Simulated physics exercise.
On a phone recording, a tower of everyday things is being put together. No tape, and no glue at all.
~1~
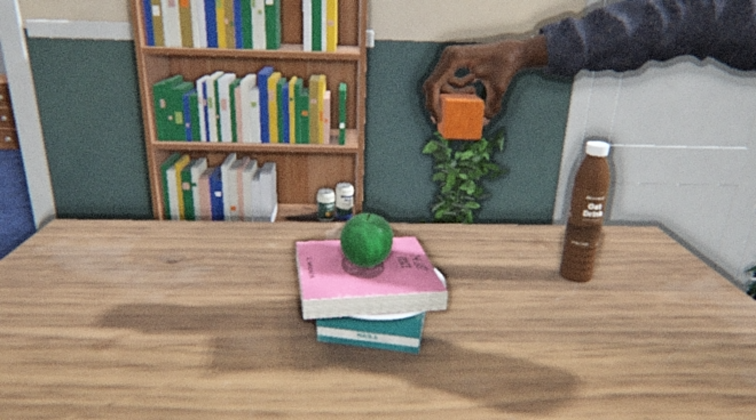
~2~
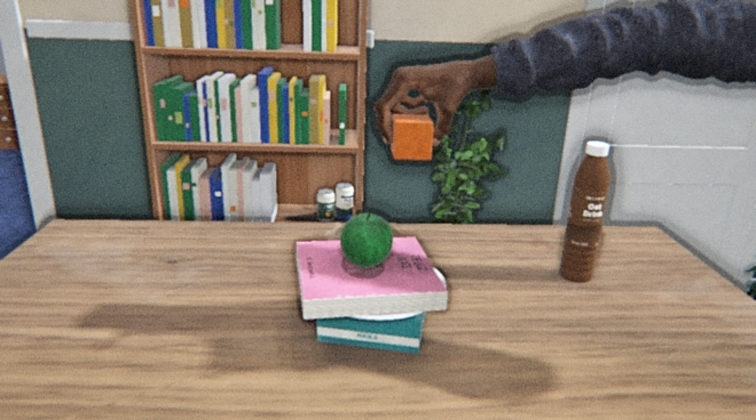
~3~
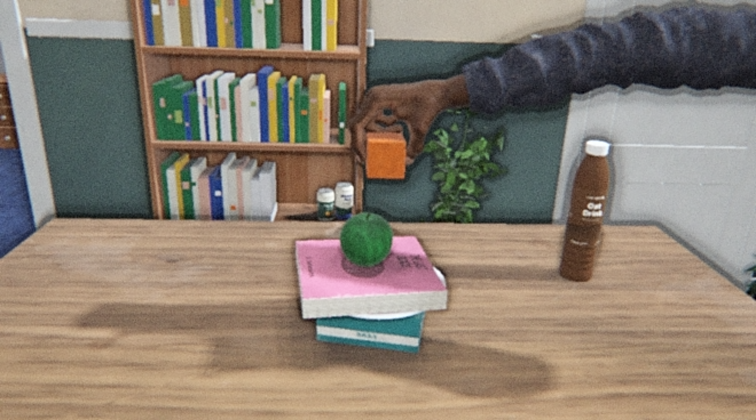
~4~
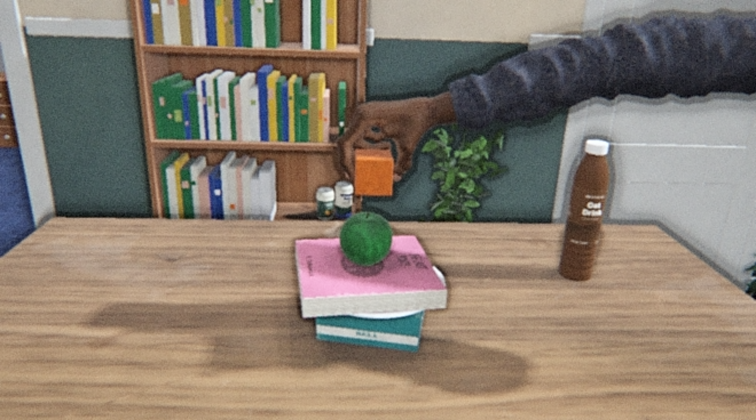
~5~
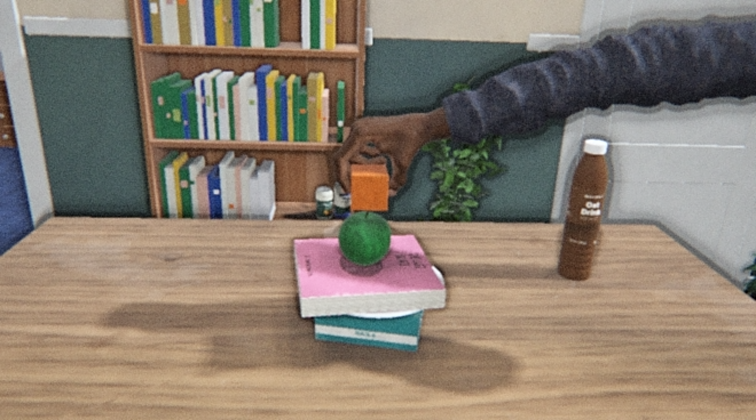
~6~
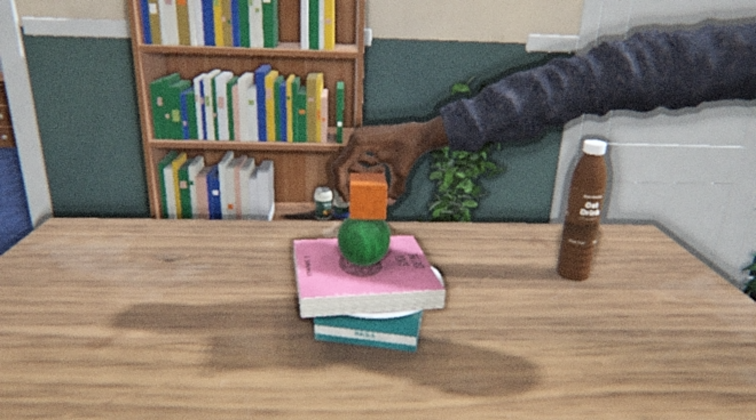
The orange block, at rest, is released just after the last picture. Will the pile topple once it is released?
I'd say it fails.
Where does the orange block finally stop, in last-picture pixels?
I'd point to roughly (538, 313).
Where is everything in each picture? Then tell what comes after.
Still above its spot; orange block (460, 116); green apple (367, 240), in the first picture.
Still above its spot; orange block (412, 136); brown bottle (586, 213), in the second picture.
Still above its spot; orange block (385, 155), in the third picture.
Still above its spot; orange block (373, 172), in the fourth picture.
Still above its spot; orange block (369, 187); pink book (364, 272), in the fifth picture.
Set down, still held; orange block (368, 196); green apple (364, 239), in the sixth picture.
Then, 0.60 s on from there, orange block now fallen.
Then, 0.80 s on from there, things are still on the move.
Then, 0.90 s on from there, as before.
In the end, fallen, orange block; the other 5 unmoved. At the end, from the last picture's camera, orange block near (538, 313). The pile comes apart.
